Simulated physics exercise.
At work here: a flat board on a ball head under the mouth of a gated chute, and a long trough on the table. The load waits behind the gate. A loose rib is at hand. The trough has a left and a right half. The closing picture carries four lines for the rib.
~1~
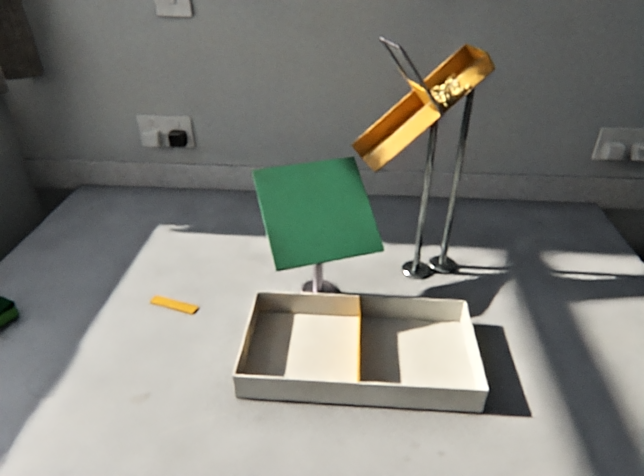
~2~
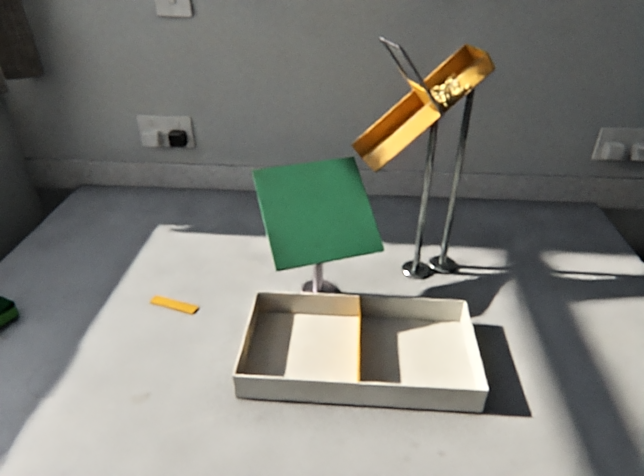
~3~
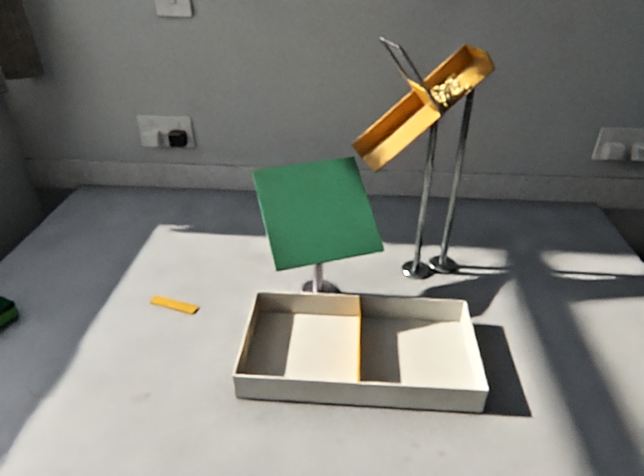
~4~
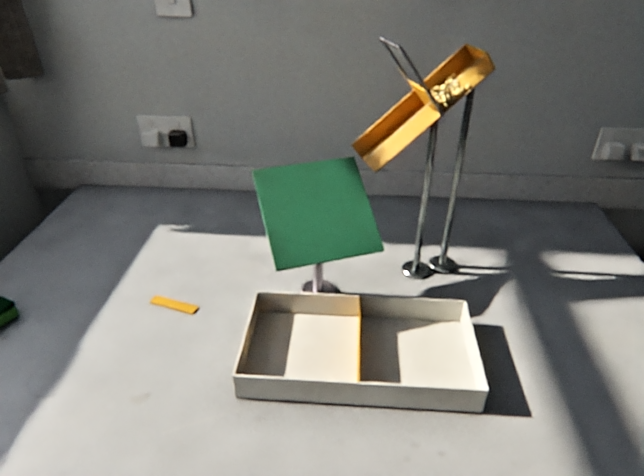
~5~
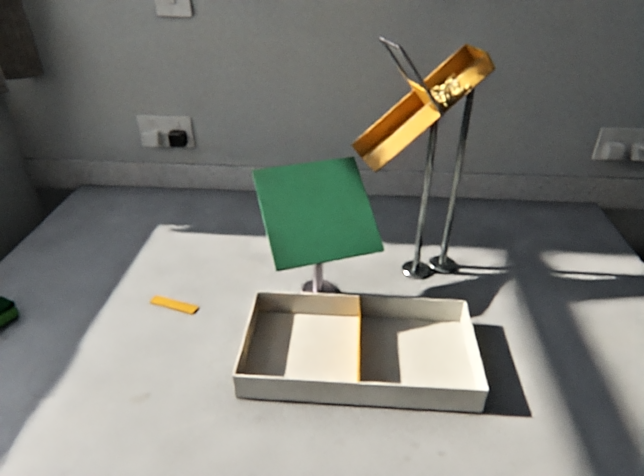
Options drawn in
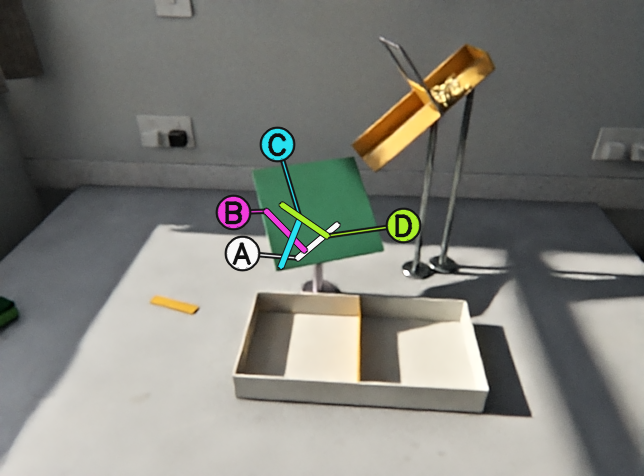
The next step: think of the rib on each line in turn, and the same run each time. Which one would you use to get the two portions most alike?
Choose D.
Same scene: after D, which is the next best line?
Line A.
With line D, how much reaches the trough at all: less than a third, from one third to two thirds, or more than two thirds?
More than two thirds.
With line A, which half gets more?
Left.
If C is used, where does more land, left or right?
The left half.
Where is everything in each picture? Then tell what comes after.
In the first frame, load behind the gate at (443, 95), soya beans; lip of the chute at (368, 165), sloping fairly steeply.
In the second frame, middle of the board at (318, 210), tilted fairly steeply; middle of its low edge at (332, 260); of its high edge at (304, 163).
In the third frame, front corners of the trough at (233, 375) and (488, 390); front end of its middle wall at (358, 382); gate still shut at (420, 90).
In the fourth frame, middle of the load at (443, 95); lip at (368, 165).
In the fifth frame, middle of the load at (443, 95); lip at (368, 165).
On the marked copy, line A from (337, 224) to (297, 258); line B from (266, 211) to (304, 250); line C from (300, 218) to (281, 266); line D from (282, 204) to (327, 235).
With A, of what is caught, most in the left half, about a quarter in the right.
With B, of what is caught, nearly all in the left half, a stray few in the right.
With C, of what is caught, nearly all in the left half, a stray few in the right.
With D, of what is caught, about a third in the left half, about two thirds in the right.
